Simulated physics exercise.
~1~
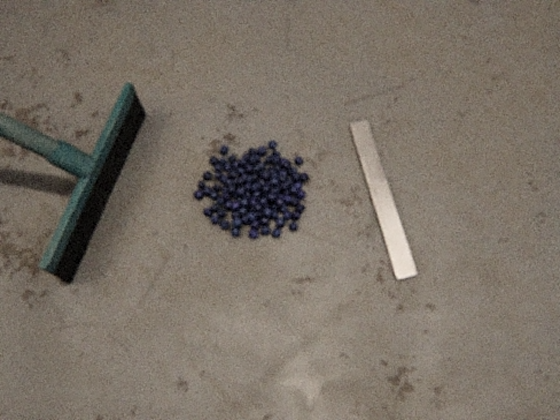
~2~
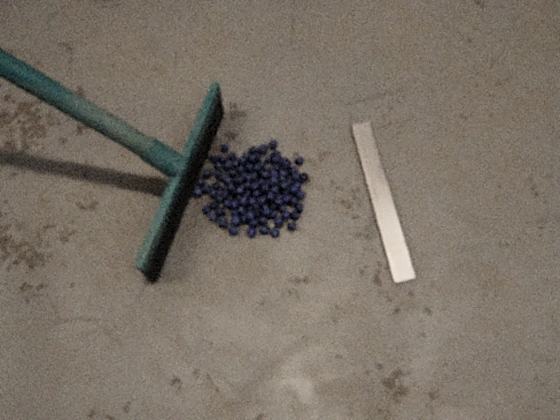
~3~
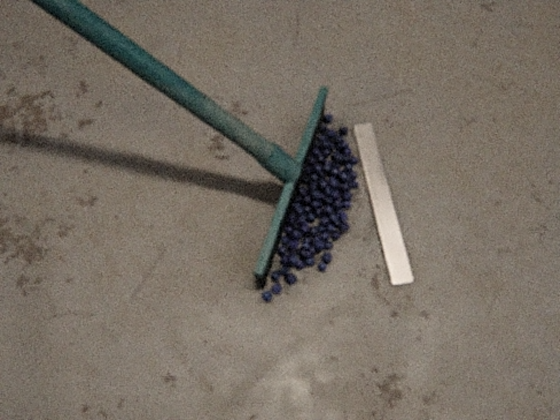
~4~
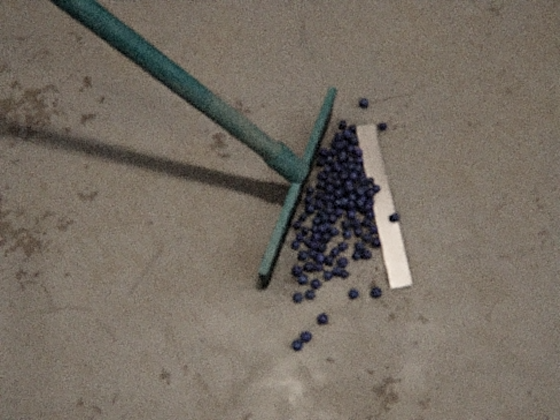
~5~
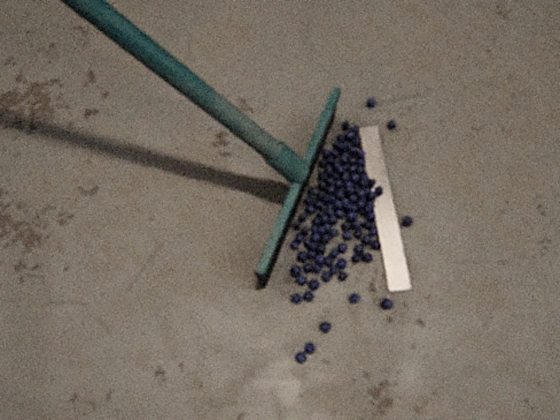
At first, a green squeegee with a long handle stands to the left of a round cluster of dark blue berries on a stained concrete floor, with a pale flat strip lying to the right. The squeegee moves right until its blade reaches the cluster. It pushes the berries toward the strip, squashing them into a long band along the blade. The blade then slows to a stop short of the strip while the berries roll onward and spread. Finally, most rest between blade and strip, some against its near edge, with a few strays scattered beyond and below.
